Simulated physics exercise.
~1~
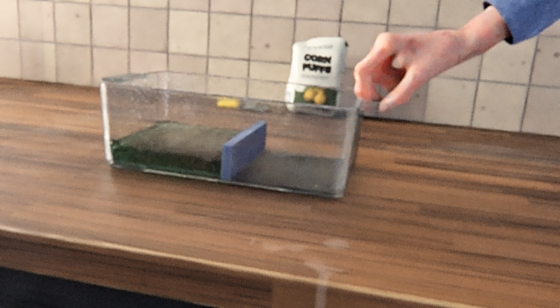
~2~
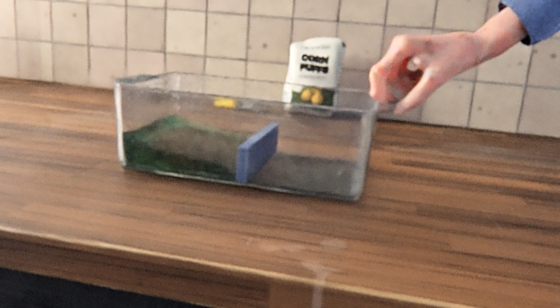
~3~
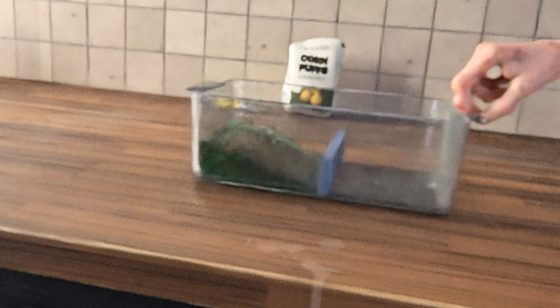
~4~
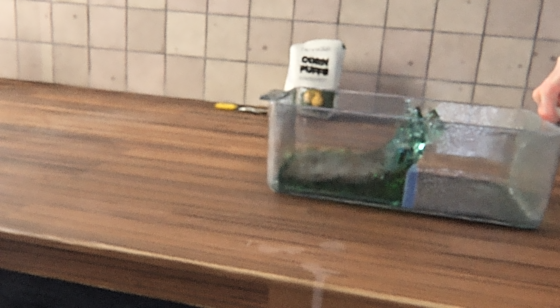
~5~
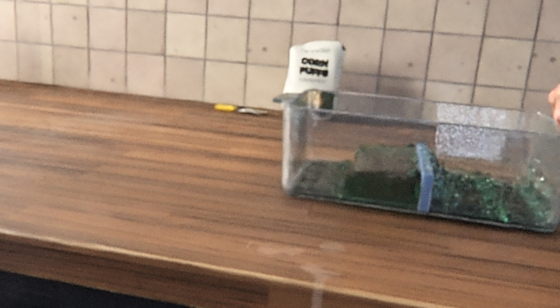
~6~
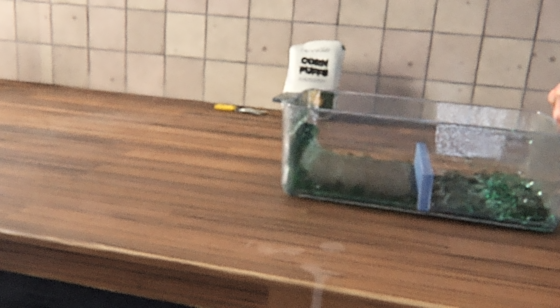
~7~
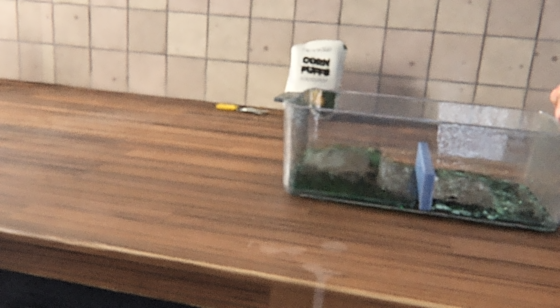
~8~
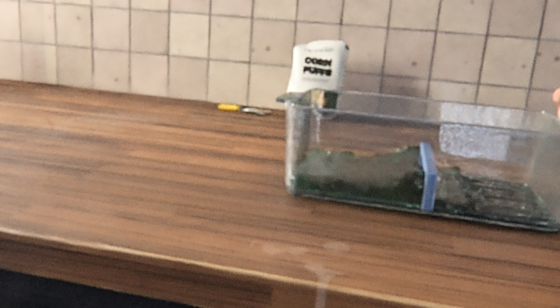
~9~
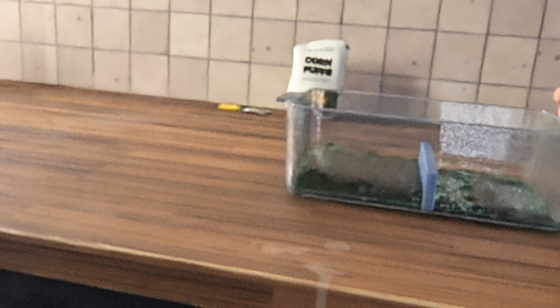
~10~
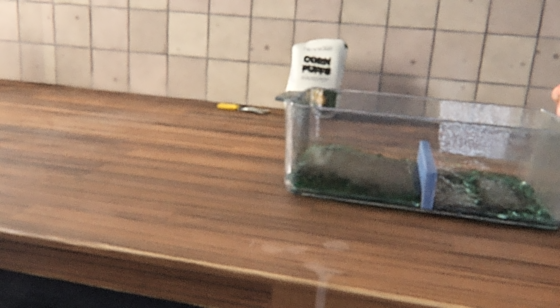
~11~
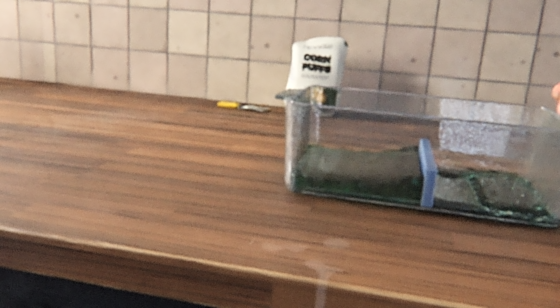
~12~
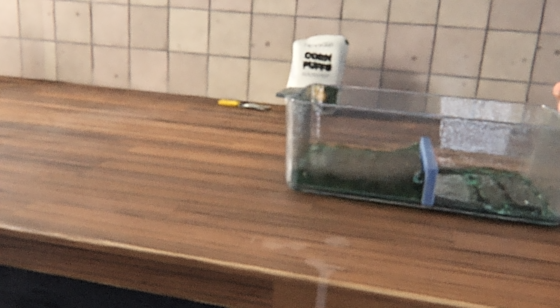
A clear food box holding greenish water left of a low blue wall was pulled right across the wooden counter by a hand, and some water surged over the wall, sloshed about and settled, leaving a shallower pool on the right.
